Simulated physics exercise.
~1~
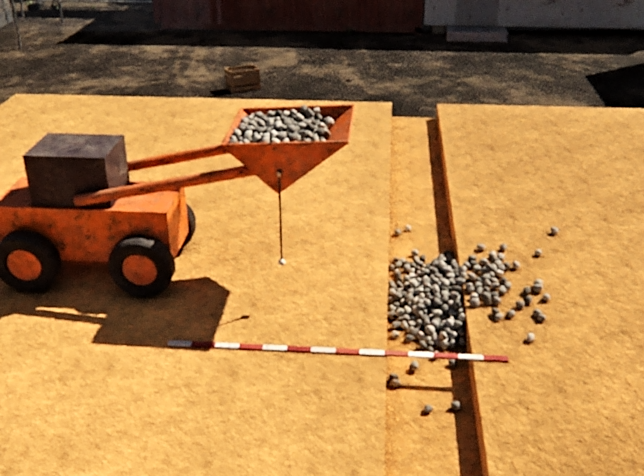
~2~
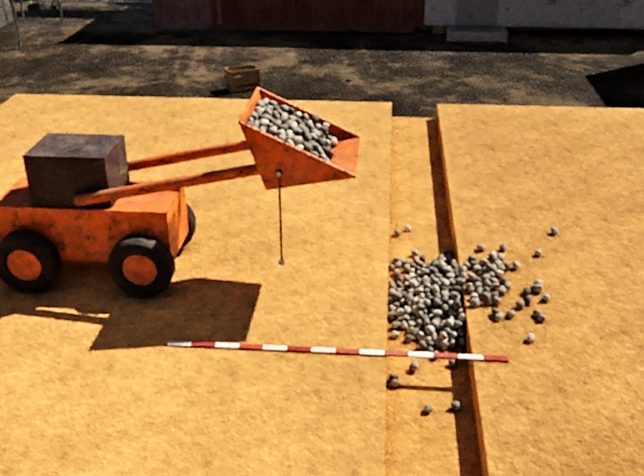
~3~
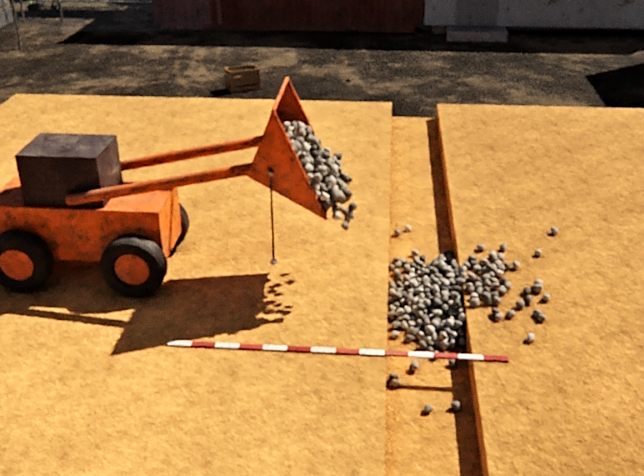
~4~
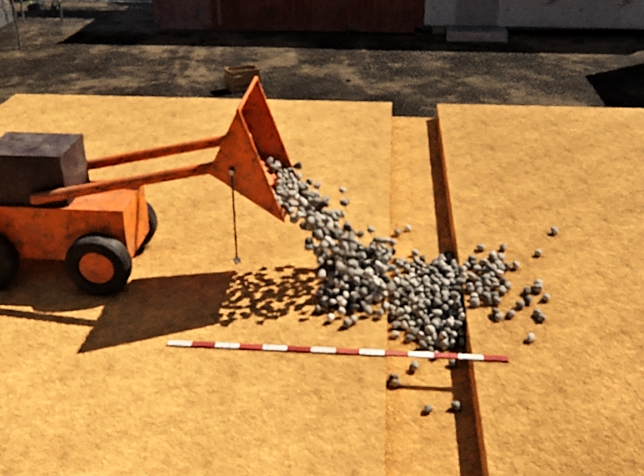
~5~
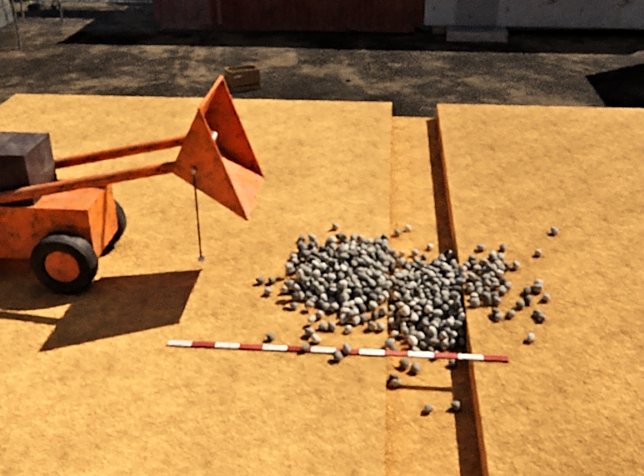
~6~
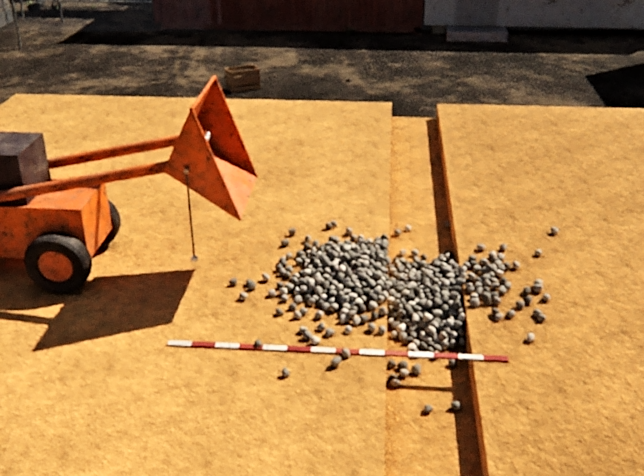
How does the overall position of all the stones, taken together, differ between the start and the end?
Taken together, the stones sit lower in view at the end, with little overall shift to the left or right. At the start many are up in the raised bucket, while at the end they all lie on the ground and in the trench.
